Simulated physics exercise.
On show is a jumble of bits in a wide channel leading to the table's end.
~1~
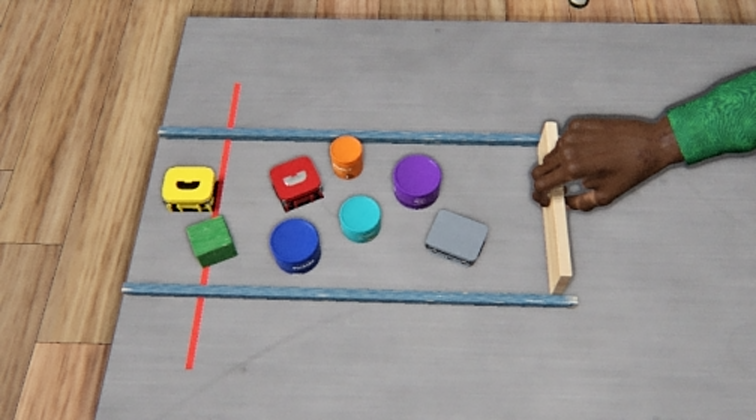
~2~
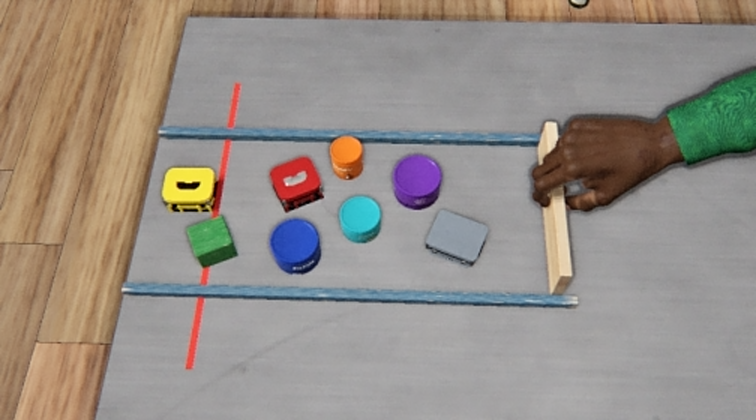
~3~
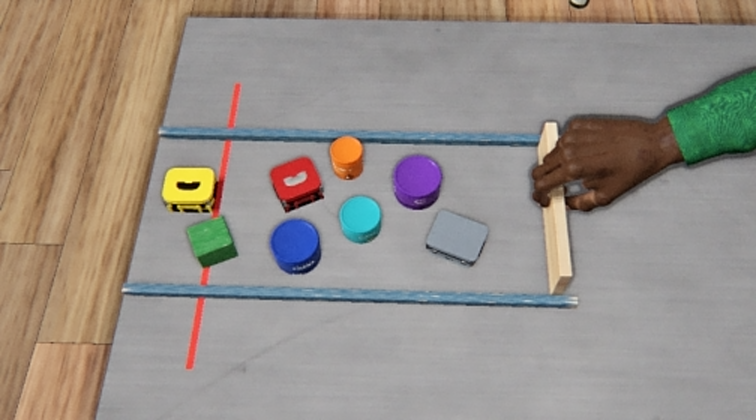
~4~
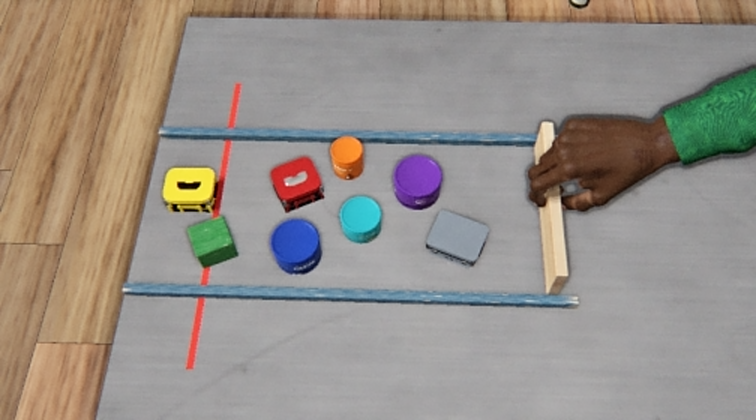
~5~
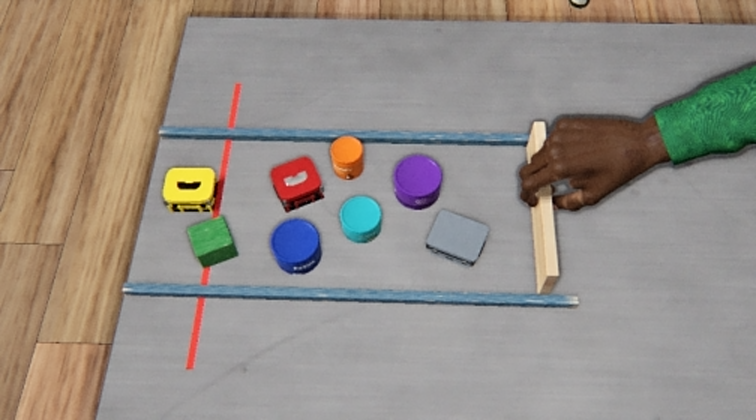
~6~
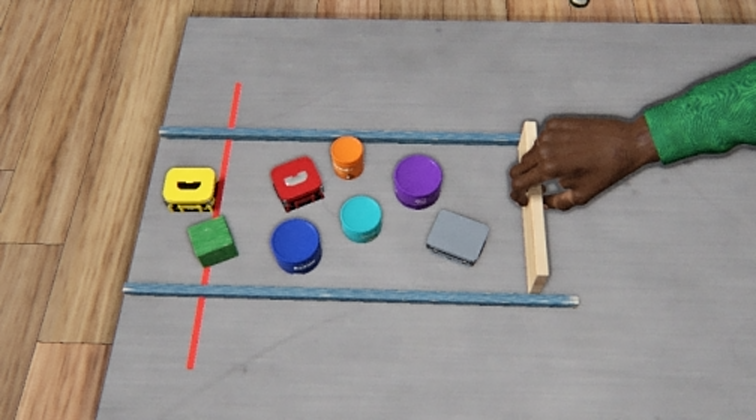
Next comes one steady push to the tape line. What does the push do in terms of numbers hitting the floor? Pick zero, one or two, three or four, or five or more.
It sends one or two to the floor.
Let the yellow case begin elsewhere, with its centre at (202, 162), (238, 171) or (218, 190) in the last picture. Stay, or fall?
Try one: It ends up off. Try two: It ends up off. Try three: It ends up off.
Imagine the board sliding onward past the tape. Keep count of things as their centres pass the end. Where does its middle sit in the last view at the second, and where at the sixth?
At (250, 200) for the second, at (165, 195) for the sixth.
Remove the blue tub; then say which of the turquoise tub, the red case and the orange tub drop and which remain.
As for the turquoise tub, it holds; the red case holds; and the orange tub holds.
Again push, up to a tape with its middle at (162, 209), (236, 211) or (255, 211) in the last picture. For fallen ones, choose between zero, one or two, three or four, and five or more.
Five or more; either one or two; none.
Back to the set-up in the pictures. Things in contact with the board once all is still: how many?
4 in contact.
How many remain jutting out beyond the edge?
The count is 2.
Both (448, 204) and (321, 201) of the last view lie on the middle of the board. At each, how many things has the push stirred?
Answer - first 1, then 7.
Soon after, none off yet; yellow case at rest near (192, 190); green block at rest near (213, 242); red case at rest near (297, 184).
After that, none off yet; yellow case at rest near (192, 190); green block displaced about its own width near (189, 241); red case displaced about its own width near (244, 180).
In the end, the number that fall off is one or two; gone, green block and yellow case.
